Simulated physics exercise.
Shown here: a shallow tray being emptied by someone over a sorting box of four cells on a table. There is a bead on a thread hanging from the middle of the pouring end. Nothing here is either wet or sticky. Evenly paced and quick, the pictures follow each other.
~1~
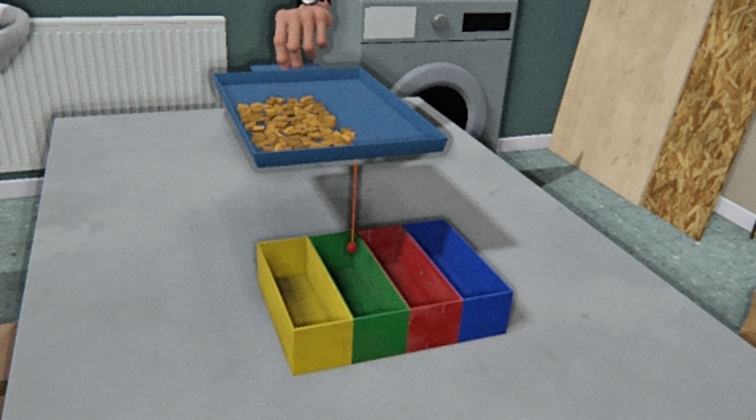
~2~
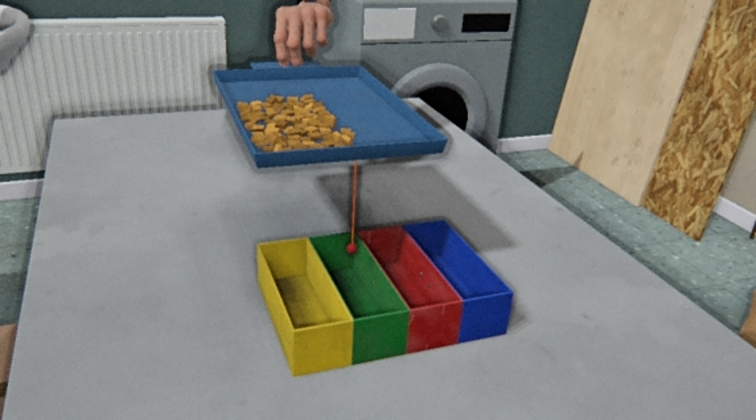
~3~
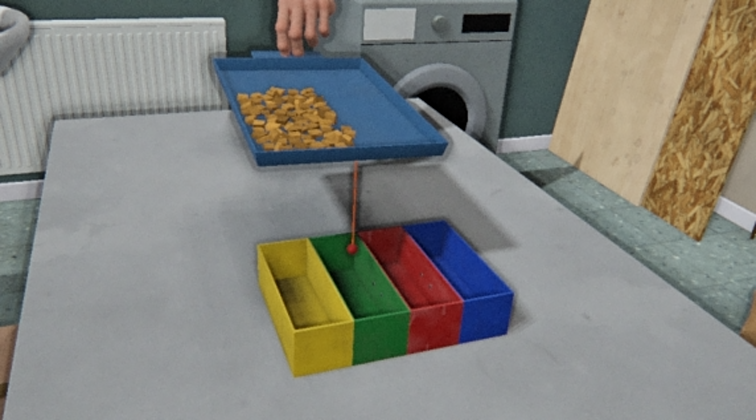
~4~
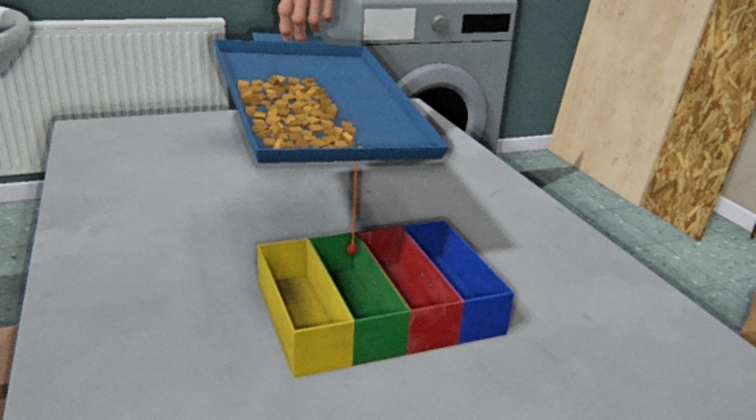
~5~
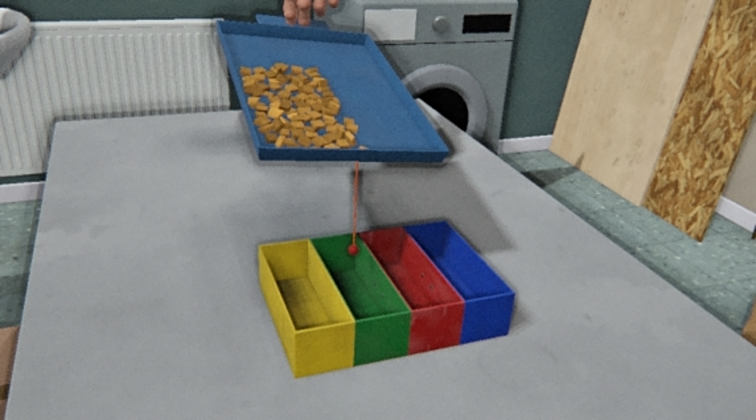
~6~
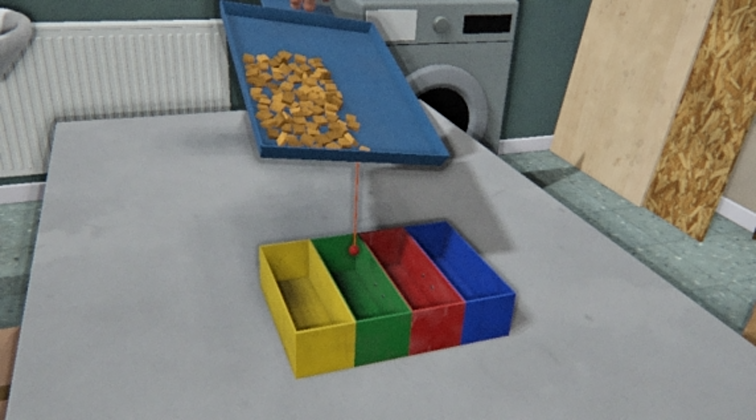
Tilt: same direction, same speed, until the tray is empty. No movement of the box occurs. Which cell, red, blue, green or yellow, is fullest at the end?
The red cell is fullest at the end.
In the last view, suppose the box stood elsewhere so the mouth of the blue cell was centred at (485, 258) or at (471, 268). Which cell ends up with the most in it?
Try 1 - that red cell; try 2 - the red one.
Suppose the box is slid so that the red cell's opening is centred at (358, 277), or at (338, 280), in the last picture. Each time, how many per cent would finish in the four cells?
Around 60 then around 30 per cent.
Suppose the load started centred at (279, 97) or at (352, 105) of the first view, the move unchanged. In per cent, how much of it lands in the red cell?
That would be 50 per cent, and then 40 per cent.
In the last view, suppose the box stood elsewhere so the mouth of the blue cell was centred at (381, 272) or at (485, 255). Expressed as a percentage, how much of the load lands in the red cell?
Trial 1 around 0 percent, trial 2 around 60 percent.
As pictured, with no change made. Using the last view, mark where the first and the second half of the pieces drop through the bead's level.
Early half: (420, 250); late half: (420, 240).
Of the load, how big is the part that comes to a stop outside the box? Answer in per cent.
Roughly 0 in a hundred.
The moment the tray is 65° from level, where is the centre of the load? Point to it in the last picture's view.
Roughly at (389, 144).
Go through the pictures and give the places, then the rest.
In the first frame, corners of the pouring end at (258, 152) and (444, 137), level; middle of the load at (297, 125), cereal squares; bead on its thread at (352, 248); yellow cell at (323, 343); green cell at (380, 332); red cell at (434, 322); blue cell at (486, 313).
In the second frame, corners of the pouring end at (258, 152) and (444, 138), level; middle of the load at (297, 124).
In the third frame, corners of the pouring end at (259, 151) and (445, 141), tipped barely, lowest at the right corner; middle of the load at (298, 120).
In the fourth frame, corners of the pouring end at (260, 148) and (445, 145), tipped a little, lowest at the right corner; middle of the load at (299, 112).
In the fifth frame, corners of the pouring end at (262, 146) and (446, 149), tipped clearly, lowest at the right corner; middle of the load at (301, 105).
In the sixth frame, corners of the pouring end at (264, 144) and (446, 154), tipped clearly, lowest at the right corner; middle of the load at (303, 99); yellow cell at (325, 346); green cell at (383, 335); red cell at (437, 324); blue cell at (488, 315).
Soon after the last picture, tray tipped steeply; nearly all on the tray; a stray few falling or outside the box.
A little later, tray tipped past a quarter turn; about half on the tray; a small part in the red cell; a small part in the blue cell; a stray few in the green cell; about a quarter falling or outside the box.
Later still, tray tipped past a quarter turn; about two thirds in the red cell; about a third in the blue cell; a small part in the green cell; a stray few falling or outside the box.
At rest, tray tipped past a quarter turn; about two thirds in the red cell; about a third in the blue cell; a small part in the green cell; none in the yellow cell; a stray few outside the box.
